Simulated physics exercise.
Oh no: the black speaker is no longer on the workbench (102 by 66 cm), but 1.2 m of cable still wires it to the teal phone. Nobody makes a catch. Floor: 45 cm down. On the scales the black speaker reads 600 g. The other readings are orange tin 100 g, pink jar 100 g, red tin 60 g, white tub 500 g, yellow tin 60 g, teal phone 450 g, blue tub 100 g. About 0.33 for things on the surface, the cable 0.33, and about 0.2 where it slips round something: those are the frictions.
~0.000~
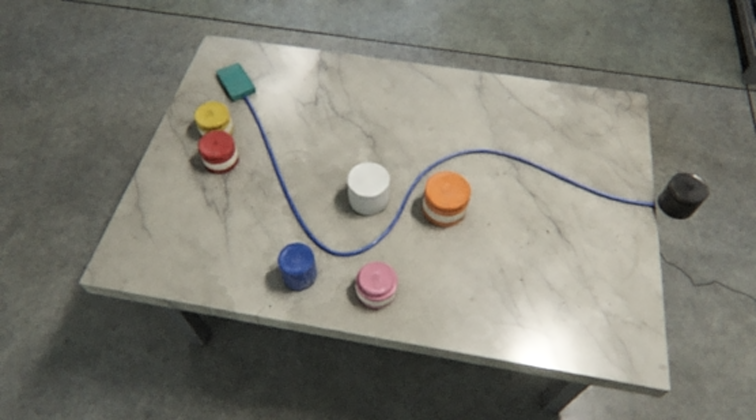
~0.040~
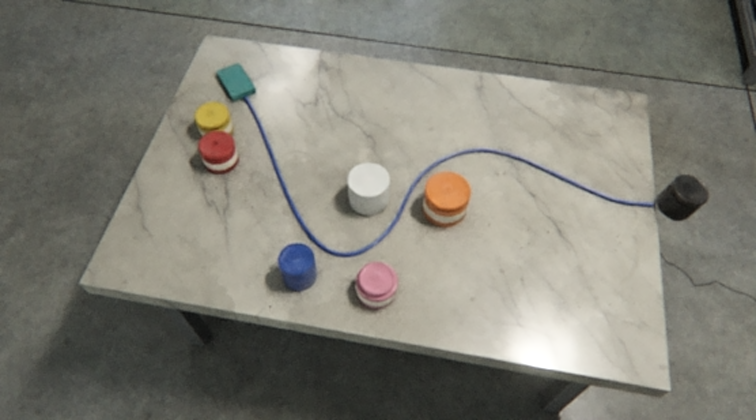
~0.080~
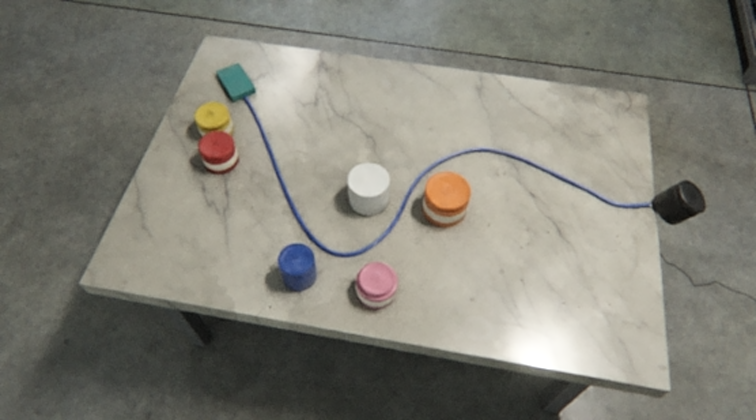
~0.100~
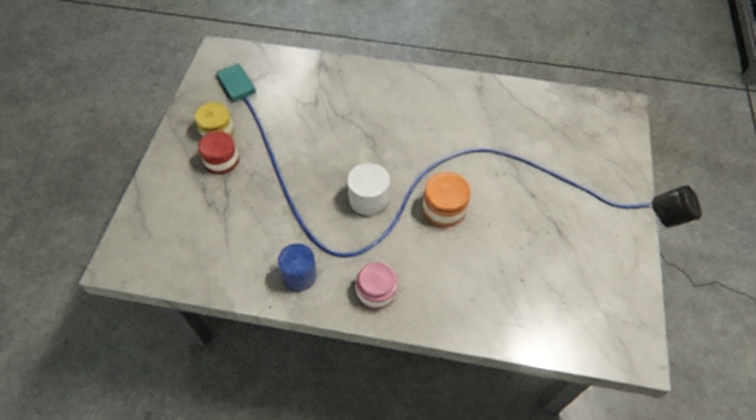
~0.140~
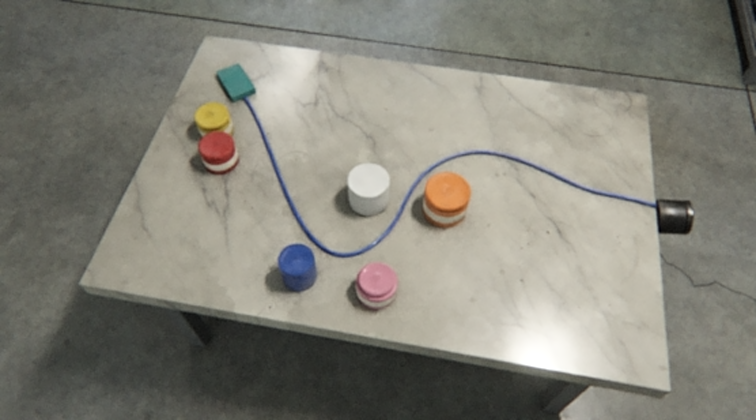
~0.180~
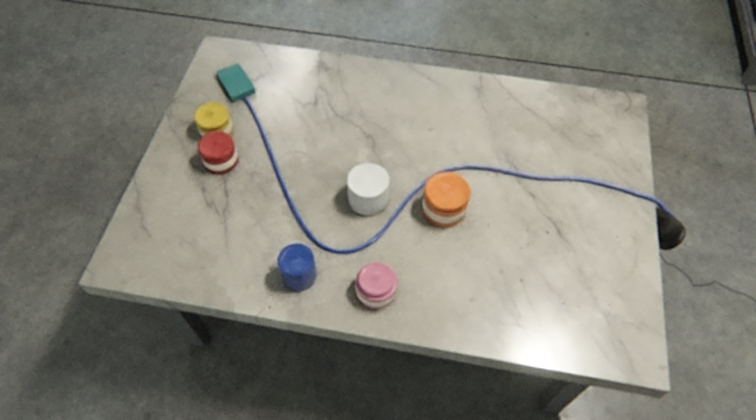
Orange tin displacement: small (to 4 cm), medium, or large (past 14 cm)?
Large.
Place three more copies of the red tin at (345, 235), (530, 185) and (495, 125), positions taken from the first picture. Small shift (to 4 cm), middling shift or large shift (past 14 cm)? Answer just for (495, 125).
Slight.
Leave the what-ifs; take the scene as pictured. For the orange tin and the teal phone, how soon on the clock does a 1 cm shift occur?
Orange tin 0.28 s, teal phone 0.34 s.
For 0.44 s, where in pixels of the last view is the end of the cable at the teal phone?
Somewhere about (274, 115) in the final view.
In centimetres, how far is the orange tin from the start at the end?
The orange tin ends up 20 cm from where it started.
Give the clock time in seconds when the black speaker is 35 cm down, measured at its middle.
At about 0.34 s.
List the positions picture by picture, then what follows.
Orange tin (448, 189); cable runs through (596, 192) (481, 151) (400, 212) (306, 229) (265, 138), in the first frame.
Black speaker (689, 189); cable runs through (594, 192) (400, 212) (265, 138), in the second frame.
Black speaker (680, 203); cable runs through (593, 193) (400, 212) (265, 139), in the third frame.
Black speaker (678, 207); cable runs through (593, 193) (400, 212) (265, 139), in the fourth frame.
Black speaker (672, 217); cable runs through (597, 192) (400, 212) (265, 139), in the fifth frame.
Orange tin (448, 190); cable runs through (623, 189) (501, 170) (401, 207) (306, 230) (265, 139), in the sixth frame.
After 0.4 s, the cable's tail end at (274, 115); orange tin 14 cm off its start, teal phone 8 cm off its start, white tub 8 cm off its start.
After 0.7 s, the cable's tail end at (298, 134); orange tin 19 cm off its start, teal phone 16 cm off its start, white tub 13 cm off its start.
After 0.9 s, the cable's tail end at (298, 134); orange tin 19 cm off its start at (481, 279), teal phone 16 cm off its start at (279, 119), white tub 13 cm off its start at (399, 133).
After 1.2 s, the cable's tail end at (298, 134); orange tin 19 cm off its start, teal phone 16 cm off its start, white tub 13 cm off its start.
After 2.4 s, the cable's tail end at (298, 134); orange tin 19 cm off its start at (481, 279), teal phone 16 cm off its start at (279, 119), white tub 13 cm off its start at (399, 133), black speaker over the edge.
